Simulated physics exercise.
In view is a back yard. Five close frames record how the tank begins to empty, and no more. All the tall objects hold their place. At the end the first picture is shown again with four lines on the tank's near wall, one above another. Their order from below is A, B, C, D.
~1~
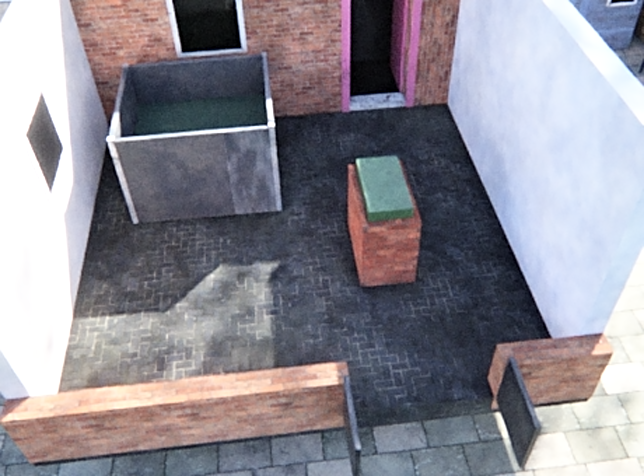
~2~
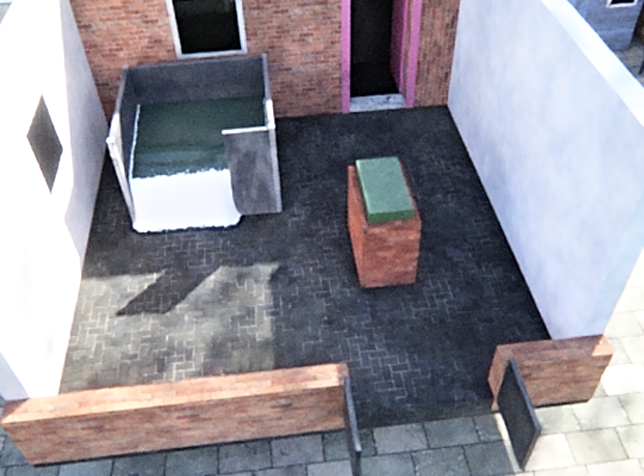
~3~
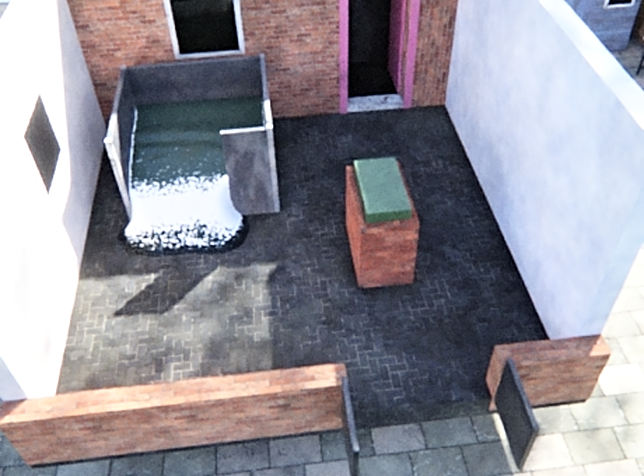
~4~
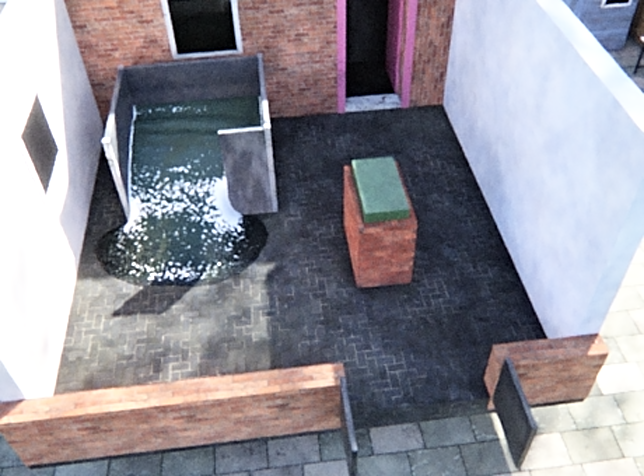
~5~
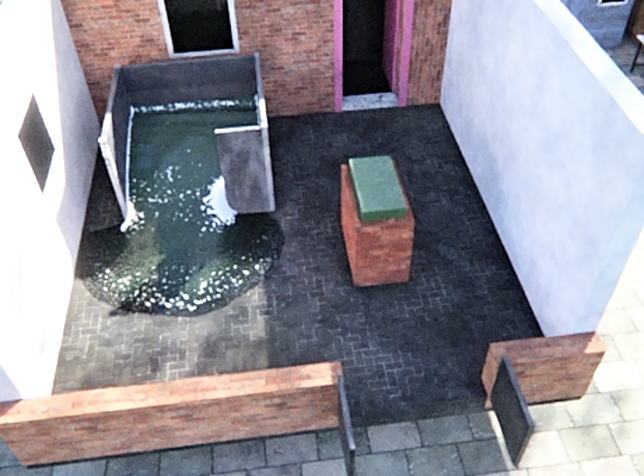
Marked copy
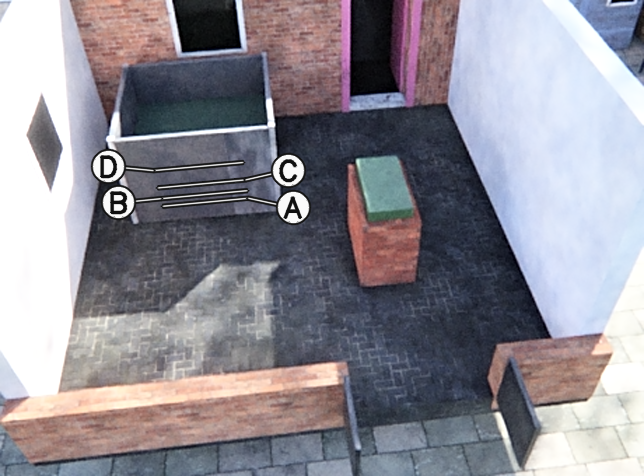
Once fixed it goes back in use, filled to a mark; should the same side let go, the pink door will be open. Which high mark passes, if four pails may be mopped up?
D is the one.
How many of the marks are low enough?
All of them.
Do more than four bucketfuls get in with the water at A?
No.
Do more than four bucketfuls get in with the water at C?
No.
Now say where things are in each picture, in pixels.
In the first frame, water in the tank at rest, its middle at (201, 133); foot of the pink doorway at (377, 108); open gate at (423, 350).
In the second frame, 1 % of the ground under water, visible out to (238, 219).
In the third frame, 4 % of the ground under water, visible out to (236, 238).
In the fourth frame, 9 % of the ground under water, visible out to (240, 265).
In the fifth frame, 14 % of the ground under water, visible out to (208, 305).
In white, A at (205, 202); B at (204, 194); C at (202, 183); D at (198, 166); from the bottom up A, B, C, D.
For mark A, nothing gets over.
For mark B, nothing gets over.
For mark C, nothing gets over.
For mark D, a bucket or two gets in.
